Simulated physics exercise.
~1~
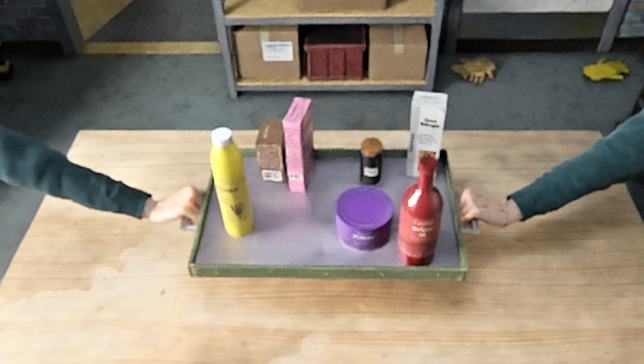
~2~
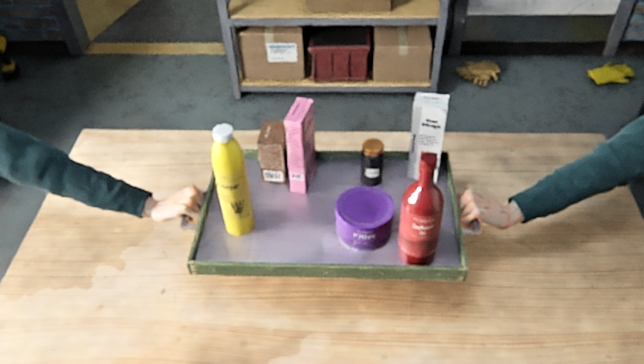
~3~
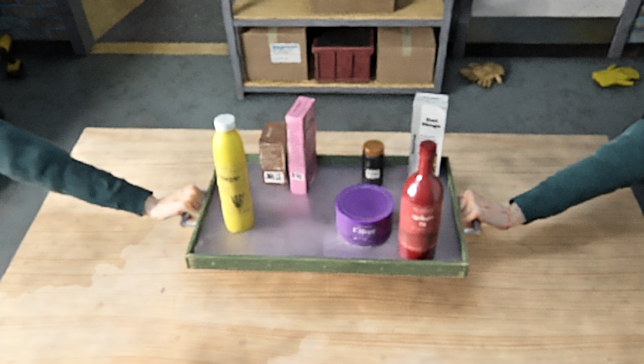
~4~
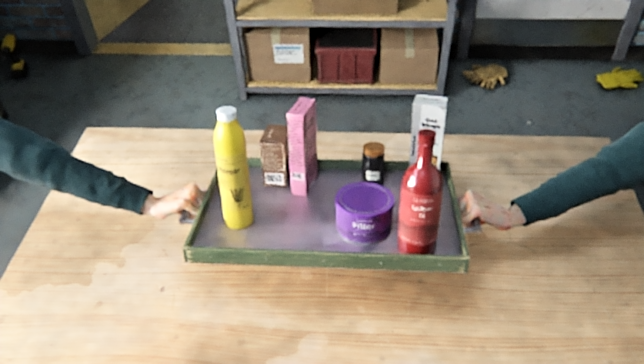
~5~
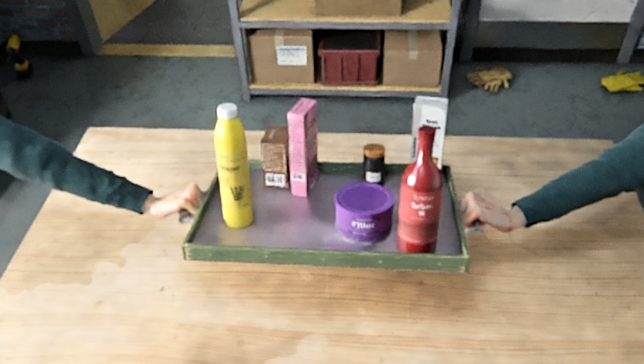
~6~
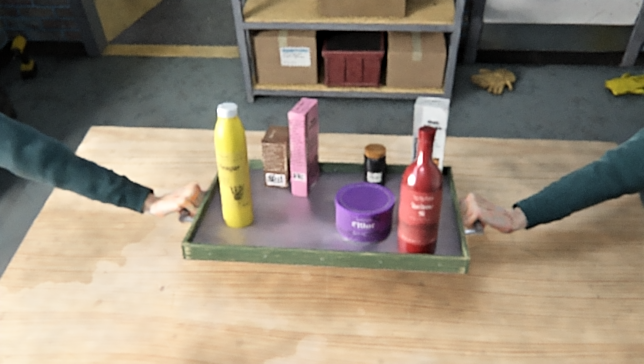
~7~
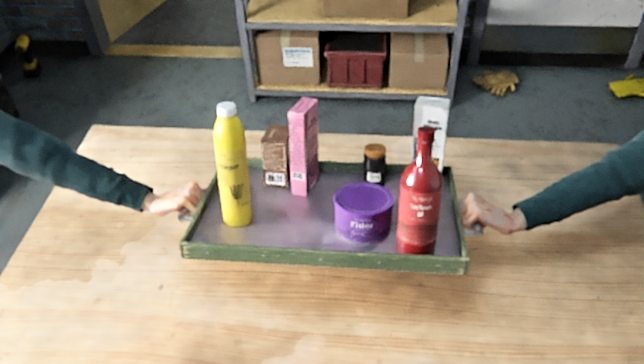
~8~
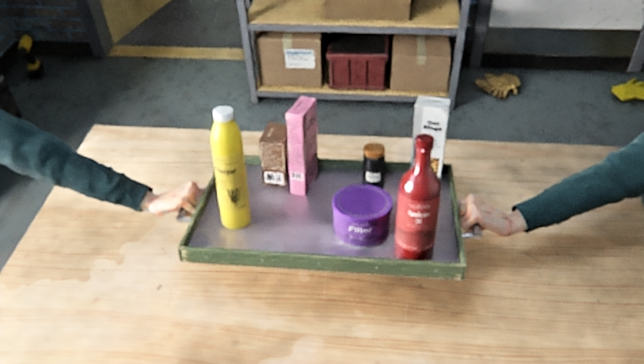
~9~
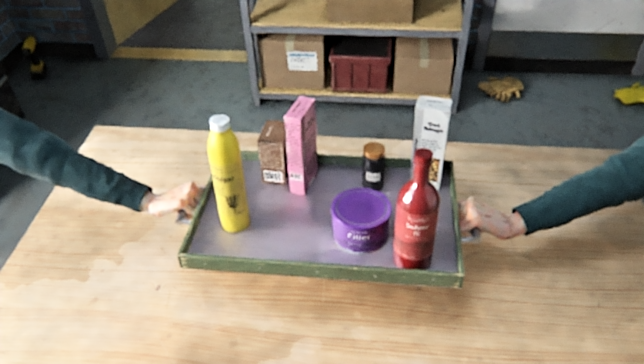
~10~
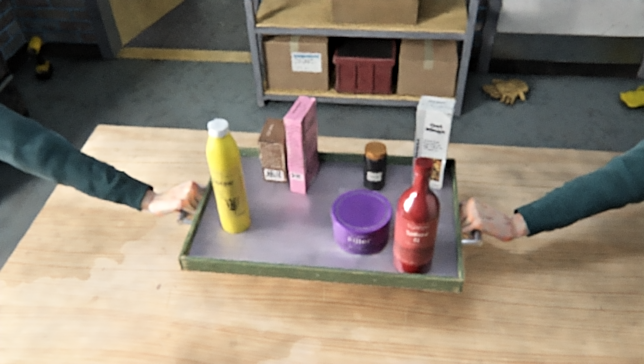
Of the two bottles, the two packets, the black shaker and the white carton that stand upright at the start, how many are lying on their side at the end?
None of them are lying on their side. Both bottles, both packets, the shaker and the carton are all still standing on the tray.
